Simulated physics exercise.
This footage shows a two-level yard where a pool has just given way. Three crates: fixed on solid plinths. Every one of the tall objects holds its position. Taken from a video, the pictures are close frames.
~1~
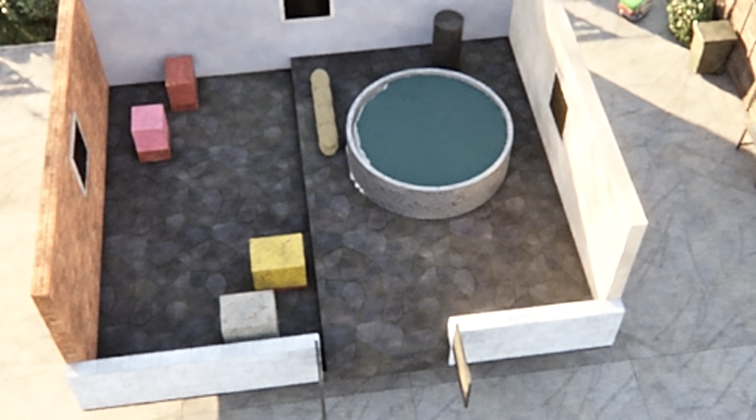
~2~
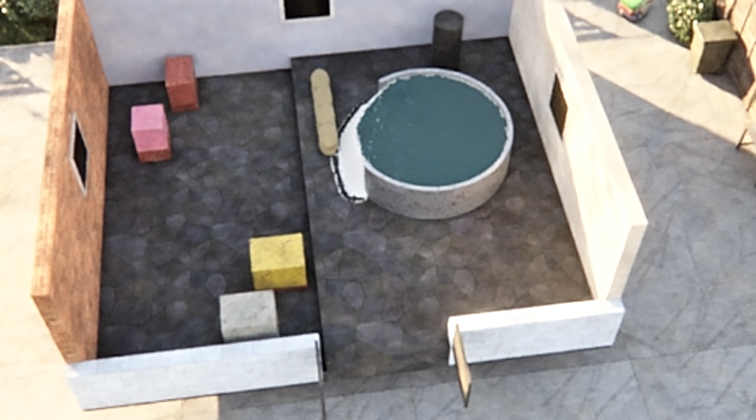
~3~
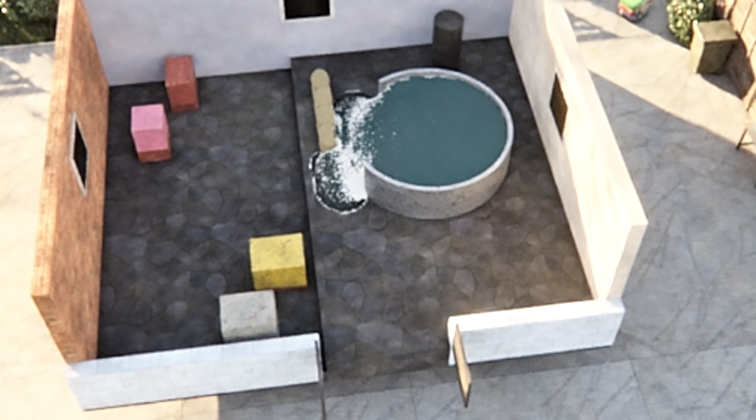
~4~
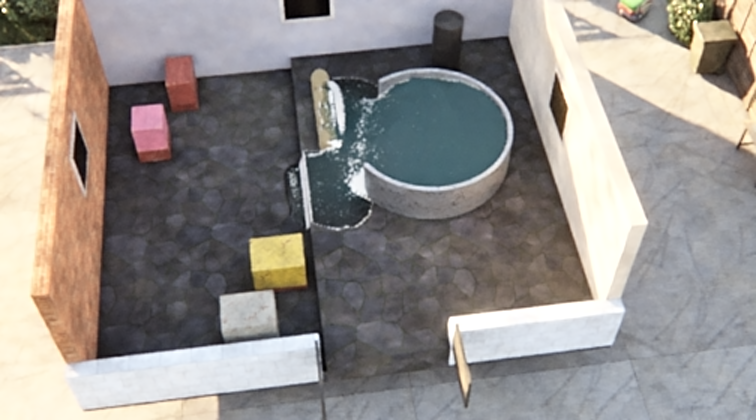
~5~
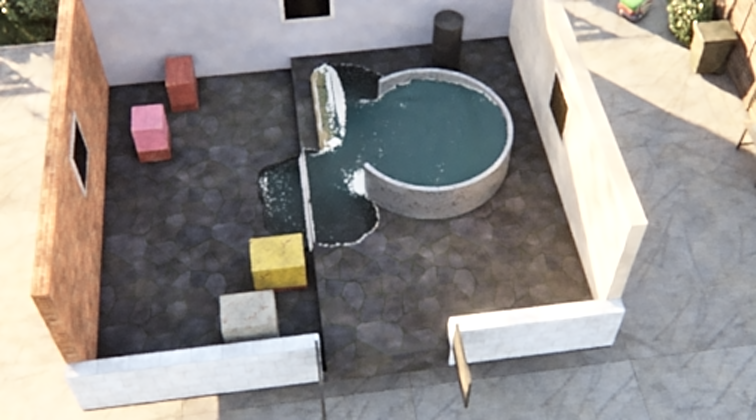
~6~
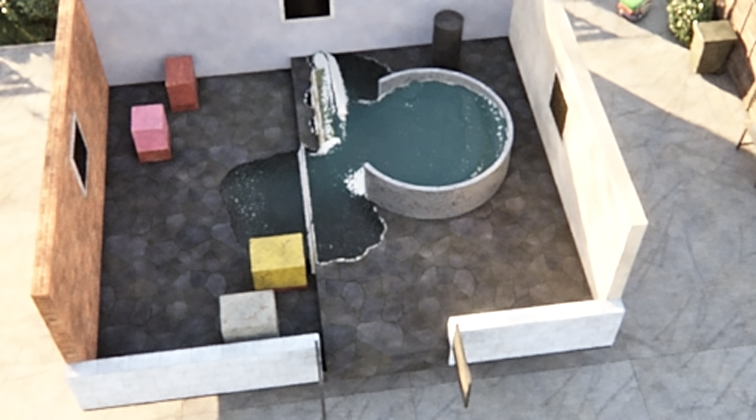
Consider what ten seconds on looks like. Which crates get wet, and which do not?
As I see it, the pink crate is spared. The red crate is hit by the water. The yellow crate is hit by the water.
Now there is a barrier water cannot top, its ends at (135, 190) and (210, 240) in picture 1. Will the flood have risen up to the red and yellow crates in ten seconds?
Red: Reached, yellow: Reached.
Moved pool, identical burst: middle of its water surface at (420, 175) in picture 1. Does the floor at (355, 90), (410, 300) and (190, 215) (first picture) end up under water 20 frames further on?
As listed: Covered, no water, flooded.
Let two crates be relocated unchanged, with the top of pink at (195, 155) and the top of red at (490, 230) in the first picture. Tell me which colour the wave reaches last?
The last one is the crate marked red.
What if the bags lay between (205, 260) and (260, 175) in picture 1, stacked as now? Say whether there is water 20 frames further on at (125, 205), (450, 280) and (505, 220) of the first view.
In the order asked - drenched, bone dry, bone dry.
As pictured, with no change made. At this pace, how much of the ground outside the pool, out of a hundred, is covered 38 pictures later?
My estimate is roughly 80 percent.
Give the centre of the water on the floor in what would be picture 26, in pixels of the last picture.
Roughly (313, 158).
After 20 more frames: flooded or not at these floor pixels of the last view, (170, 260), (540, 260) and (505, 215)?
Result by point, in sequence: Waterlogged, then unwetted, then unwetted.
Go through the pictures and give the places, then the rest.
In the first frame, the round pool at (429, 130) is whole and still.
In the second frame, water pours out at (352, 139) and has run to a hidden place.
In the third frame, the front is at (341, 207), out from the gap at (352, 141).
In the fourth frame, water pours out at (352, 142) and has run to (330, 82).
In the fifth frame, the front is at (324, 67), out from the gap at (352, 142).
In the sixth frame, water pours out at (352, 142) and has run to (245, 242).
A moment on, water covers 35 % of the floor; the pink crate water round its plinth, the red crate not reached, the yellow crate water round its plinth.
Next, water covers 55 % of the floor; the pink crate water round its plinth, the red crate water round its plinth, the yellow crate water round its plinth.
Then, water covers 65 % of the floor; the pink crate water round its plinth, the red crate water round its plinth, the yellow crate water round its plinth.
Later, water covers 80 % of the floor; the pink crate water round its plinth, the red crate water round its plinth, the yellow crate water round its plinth.
In the end, water covers 90 % of the floor; the pink crate stayed above the water, the red crate was topped, the yellow crate was topped.
